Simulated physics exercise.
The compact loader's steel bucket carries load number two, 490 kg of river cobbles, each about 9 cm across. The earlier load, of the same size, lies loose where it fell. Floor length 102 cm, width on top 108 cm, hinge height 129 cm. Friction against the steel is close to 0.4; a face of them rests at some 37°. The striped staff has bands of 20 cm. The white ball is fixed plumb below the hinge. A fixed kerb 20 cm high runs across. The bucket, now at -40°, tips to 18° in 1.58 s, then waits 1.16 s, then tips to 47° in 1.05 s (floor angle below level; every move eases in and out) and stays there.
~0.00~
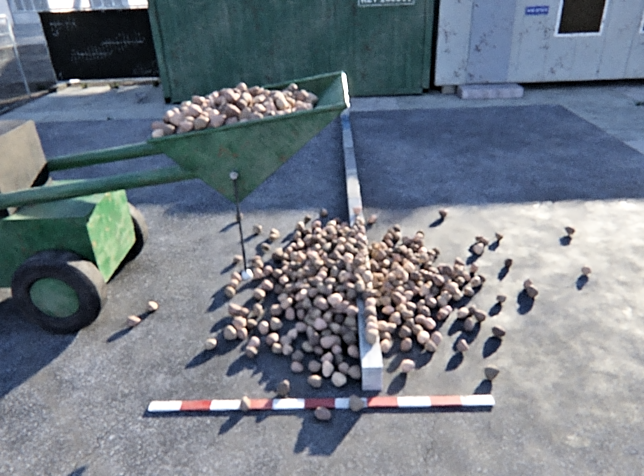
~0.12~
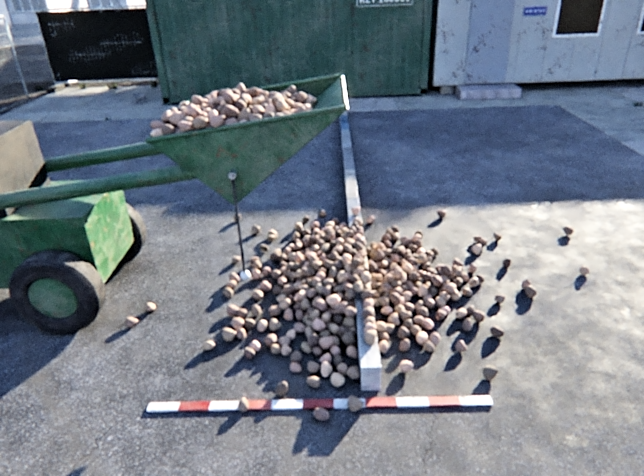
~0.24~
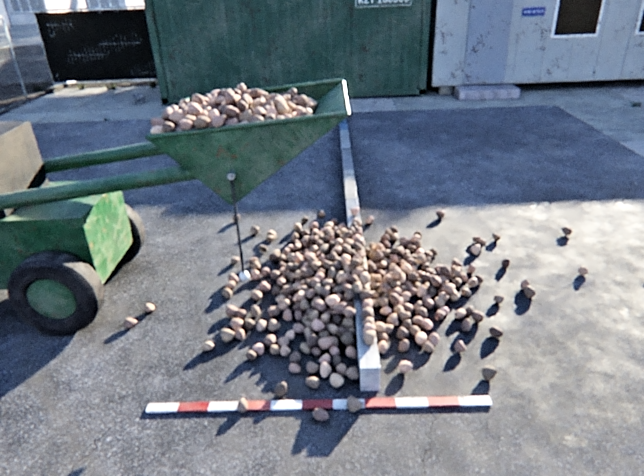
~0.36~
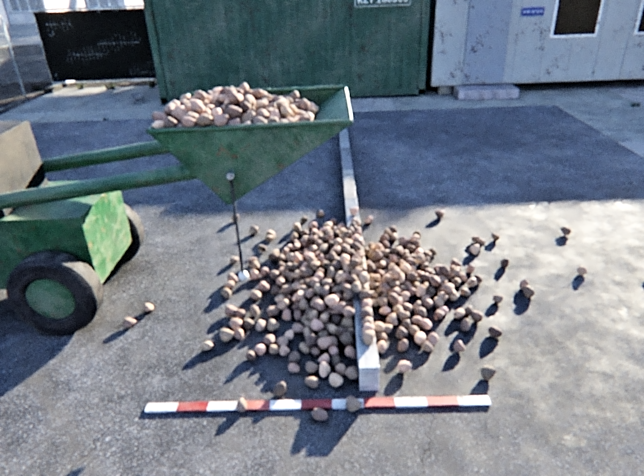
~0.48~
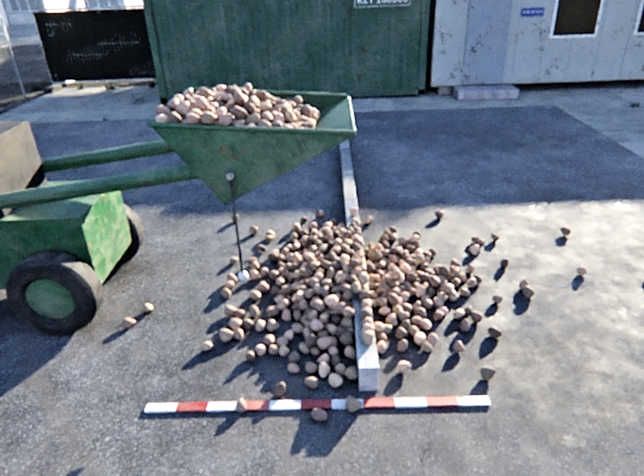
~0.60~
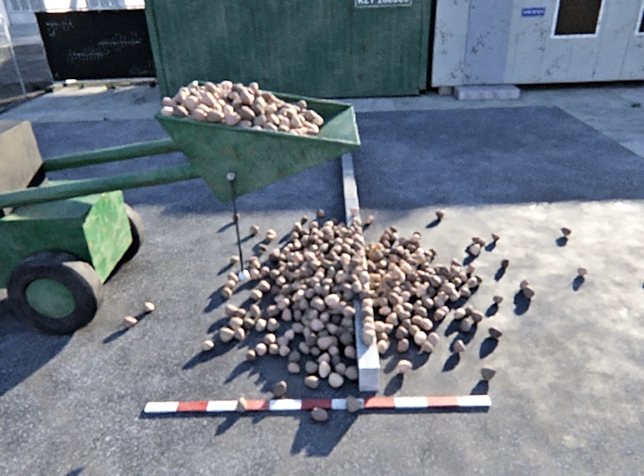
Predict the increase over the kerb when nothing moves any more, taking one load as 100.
Close to 75 parts in a hundred.
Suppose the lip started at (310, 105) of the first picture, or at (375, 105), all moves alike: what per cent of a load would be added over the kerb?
Near 50 per cent from the first place, 90 from the second.
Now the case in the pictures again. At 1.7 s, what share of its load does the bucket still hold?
It holds some 90 per cent.
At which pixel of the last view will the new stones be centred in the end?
Near (388, 269).
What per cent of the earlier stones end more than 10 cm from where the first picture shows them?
About 10 per cent.
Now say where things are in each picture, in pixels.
In the first picture, the bucket is at -40°, its lip at (348, 105); the top of the load is at (240, 95). The earlier load is highest near (354, 264), 30 cm above ground level, 70 % on this side of the kerb, 31 % over the kerb.
In the second picture, lip at (347, 107), floor tilted -39°, highest stones at (229, 96); the stones move at 0.1 m/s on average.
In the third picture, lip at (349, 114), floor tilted -36°, highest stones at (230, 96); the stones move at 0.1 m/s on average.
In the fourth picture, the bucket is at -32°, its lip at (352, 122); the top of the load is at (233, 95); the stones move at 0.2 m/s on average.
In the fifth picture, the bucket is at -27°, its lip at (356, 133); the top of the load is at (213, 95); the stones move at 0.2 m/s on average.
In the sixth picture, lip at (360, 146), floor tilted -21°, highest stones at (208, 92); the stones move at 0.3 m/s on average.
After 1.2 s the floor is at 9°; in per cent of one load, 100 in the bucket, 70 on this side of the kerb, 31 over the kerb; the foremost stones are at (541, 261).
After 1.7 s the floor is at 18°; in per cent of one load, 92 in the bucket, 76 on this side of the kerb, 33 over the kerb; the foremost stones are at (541, 261).
After 4.2 s the floor is at 47°; in per cent of one load, 0 in the bucket, 95 on this side of the kerb, 105 over the kerb; the foremost stones are at (569, 280).
After 6.9 s the floor is at 47°; in per cent of one load, 0 in the bucket, 95 on this side of the kerb, 105 over the kerb; the foremost stones are at (569, 280). Net gain over the kerb, 75.
